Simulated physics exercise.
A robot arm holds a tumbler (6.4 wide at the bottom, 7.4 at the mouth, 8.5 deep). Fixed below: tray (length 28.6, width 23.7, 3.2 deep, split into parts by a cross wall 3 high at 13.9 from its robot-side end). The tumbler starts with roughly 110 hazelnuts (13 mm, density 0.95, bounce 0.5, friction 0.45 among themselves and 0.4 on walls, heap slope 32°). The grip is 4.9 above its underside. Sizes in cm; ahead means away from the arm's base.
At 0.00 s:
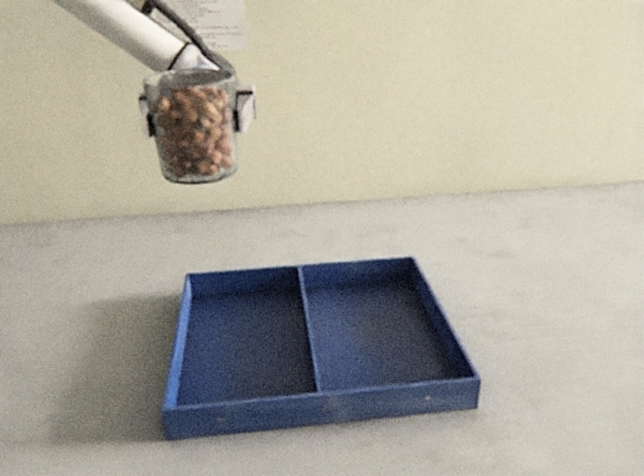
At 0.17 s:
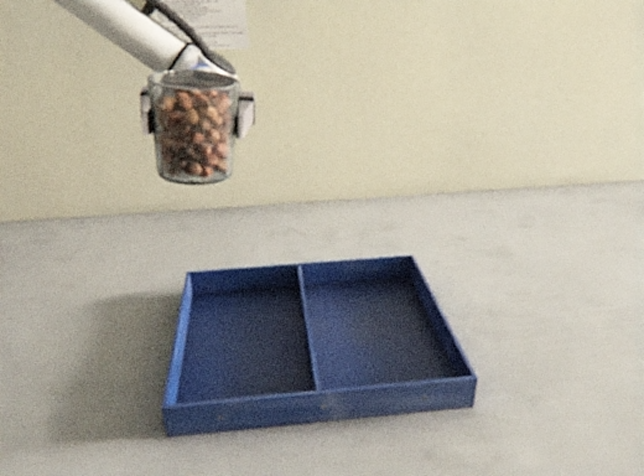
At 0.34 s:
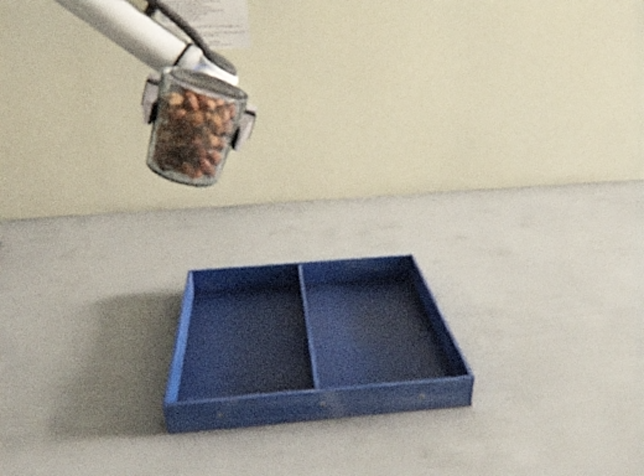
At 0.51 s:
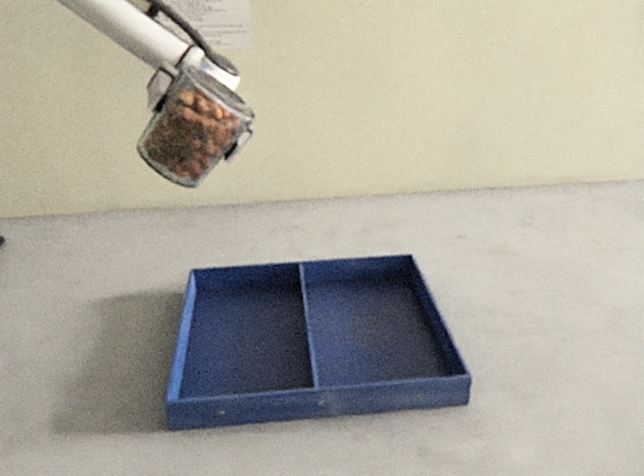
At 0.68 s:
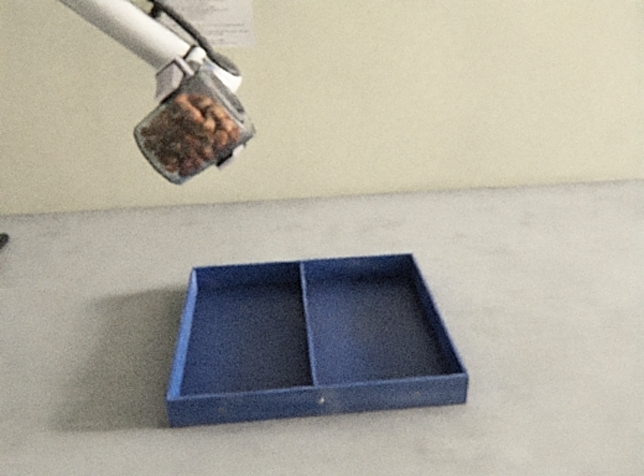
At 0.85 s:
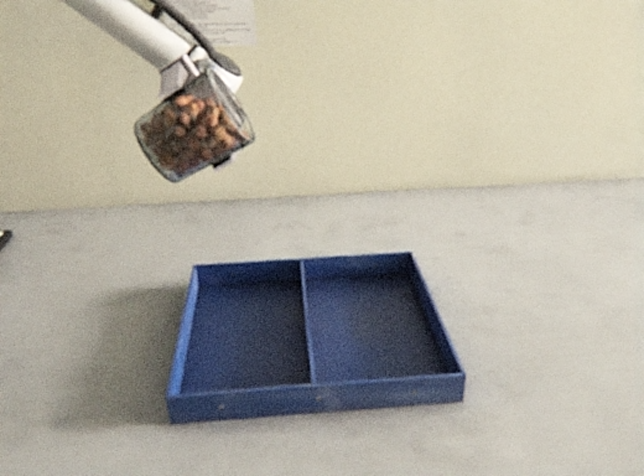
In the video, a robot arm holds a clear tumbler of hazelnuts above and behind a blue tray split into two sections, then steadily tilts it well over to one side while the nuts stay inside and the tray remains empty.
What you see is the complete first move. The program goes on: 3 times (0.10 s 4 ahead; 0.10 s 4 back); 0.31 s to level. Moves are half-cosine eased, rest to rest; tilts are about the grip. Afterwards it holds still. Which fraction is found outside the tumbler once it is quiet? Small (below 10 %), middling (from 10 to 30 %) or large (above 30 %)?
Share outside the tumbler: Large (above 30 %).
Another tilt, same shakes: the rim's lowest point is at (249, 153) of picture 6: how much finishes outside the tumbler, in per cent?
Some 85 per cent.
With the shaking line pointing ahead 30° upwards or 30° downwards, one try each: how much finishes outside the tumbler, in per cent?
Some 70 and 20 per cent.
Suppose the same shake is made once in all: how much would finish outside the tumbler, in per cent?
It would be near 20 per cent.
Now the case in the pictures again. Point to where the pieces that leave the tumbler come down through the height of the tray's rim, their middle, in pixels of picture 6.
Around (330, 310).
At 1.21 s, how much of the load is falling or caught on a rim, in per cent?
Some 6 per cent.
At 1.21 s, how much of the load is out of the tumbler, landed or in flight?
Some 25 per cent.
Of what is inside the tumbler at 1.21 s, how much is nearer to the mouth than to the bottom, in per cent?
About 70 per cent.
After 1.21 s, tilted 61° forward, highest piece 28 above the table; 83 in the tumbler, 10 in the far-side part, 8 in the robot-side part, 7 in flight or on a rim.
After 1.58 s, tilted 39° forward, highest piece 27 above the table; 60 in the tumbler, 27 in the far-side part, 12 in the robot-side part, 9 in flight or on a rim.
After 1.96 s, level, highest piece 28 above the table; 60 in the tumbler, 26 in the far-side part, 17 in the robot-side part, 5 on the table or floor.
After 3.01 s, level, highest piece 27 above the table; 60 in the tumbler, 26 in the far-side part, 17 in the robot-side part, 5 on the table or floor.
At rest, 60 in the tumbler, 26 in the far-side part, 17 in the robot-side part, 5 on the table or floor. That is 44 % outside the tumbler.
